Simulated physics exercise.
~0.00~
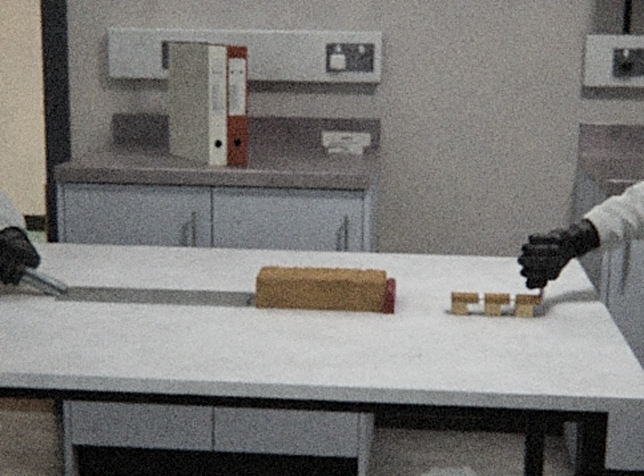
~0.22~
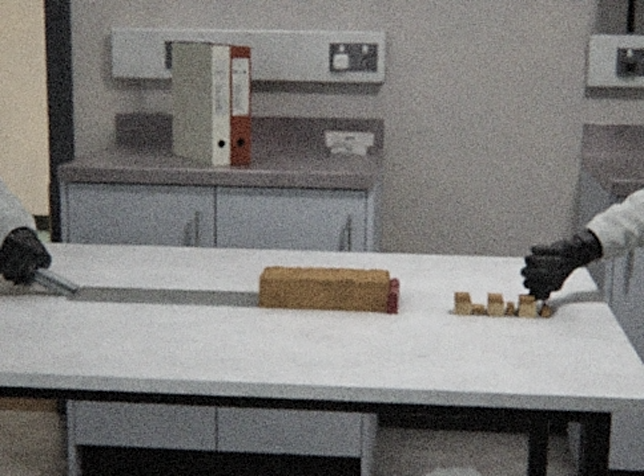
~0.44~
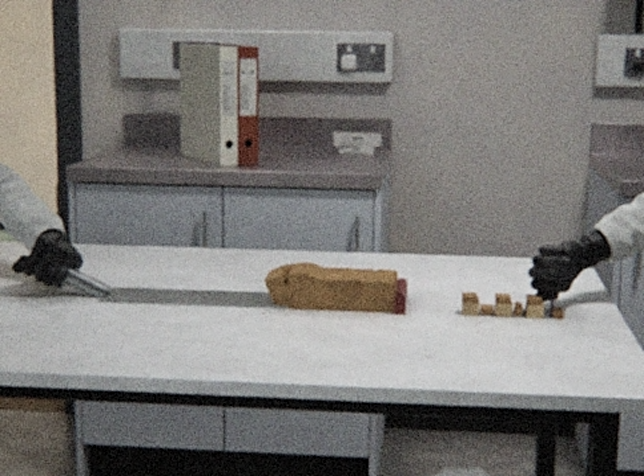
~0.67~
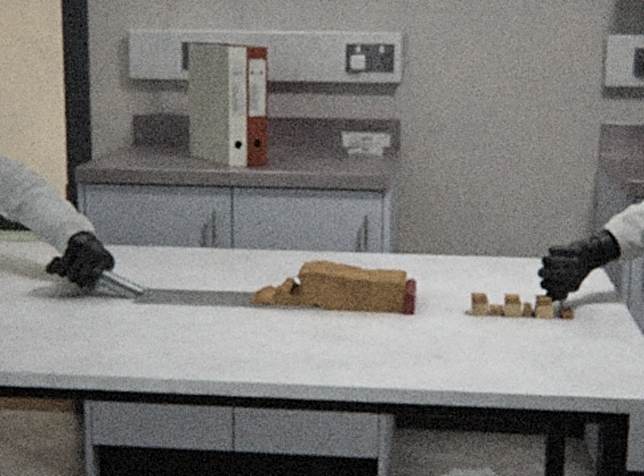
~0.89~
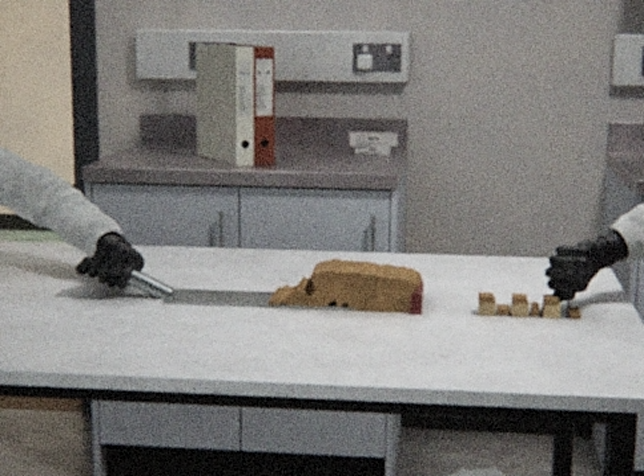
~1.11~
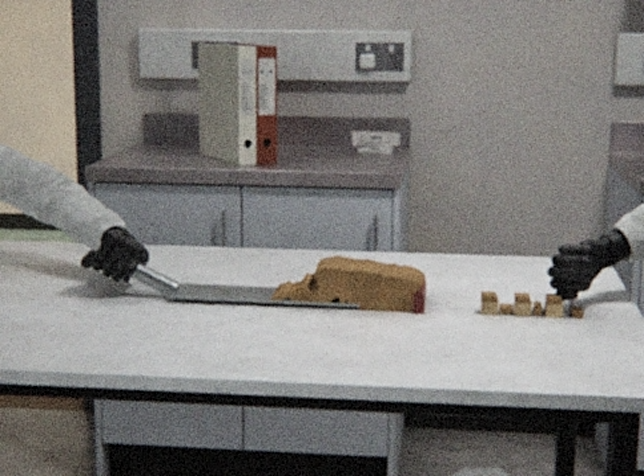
Brown block of moist building sand crumbling at its left end as a black-gloved hand slides a flat blade in and tilts it.
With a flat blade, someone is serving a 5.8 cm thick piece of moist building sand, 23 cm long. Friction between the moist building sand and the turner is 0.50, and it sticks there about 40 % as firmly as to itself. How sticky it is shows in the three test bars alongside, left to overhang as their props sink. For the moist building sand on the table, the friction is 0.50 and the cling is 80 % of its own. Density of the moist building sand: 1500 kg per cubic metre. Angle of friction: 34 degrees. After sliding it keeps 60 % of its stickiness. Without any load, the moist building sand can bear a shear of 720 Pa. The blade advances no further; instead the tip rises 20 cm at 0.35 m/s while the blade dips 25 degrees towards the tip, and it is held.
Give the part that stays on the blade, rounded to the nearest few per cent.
The part that stays on the blade is close to 46 %.
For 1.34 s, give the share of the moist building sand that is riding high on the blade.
Share: Close to 14 %.
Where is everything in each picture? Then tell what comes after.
In the first picture, handle end of the blade at (56, 300), not yet moved; crest of the moist building sand at (294, 279); drop of the bar ends 0, 0, 0 (left to right).
In the second picture, handle end of the blade at (67, 300), moved 1.5 cm; crest of the moist building sand at (297, 279); drop of the bar ends 2.1 cm, 2.4 cm, 2.4 cm (left to right).
In the third picture, handle end of the blade at (99, 301), moved 6.0 cm; crest of the moist building sand at (295, 274); drop of the bar ends 2.1 cm, 2.4 cm, 2.3 cm (left to right).
In the fourth picture, handle end of the blade at (133, 302), moved 11 cm; crest of the moist building sand at (313, 272); drop of the bar ends 2.1 cm, 2.4 cm, 2.3 cm (left to right).
In the fifth picture, handle end of the blade at (164, 303), moved 15 cm; crest of the moist building sand at (329, 271); drop of the bar ends 2.1 cm, 2.4 cm, 2.3 cm (left to right).
In the sixth picture, handle end of the blade at (168, 297), moved 15 cm; crest of the moist building sand at (336, 268); drop of the bar ends 2.1 cm, 2.4 cm, 2.3 cm (left to right).
After 1.34 s, the tip is 8.3 cm up.
After 1.61 s, the tip is 18 cm up.
After 1.87 s, the tip is 20 cm up and 46 % is riding high on the blade.
After 2.14 s, the tip is 20 cm up and 46 % is riding high on the blade.
After 2.24 s, the tip is 20 cm up and 46 % is riding high on the blade.
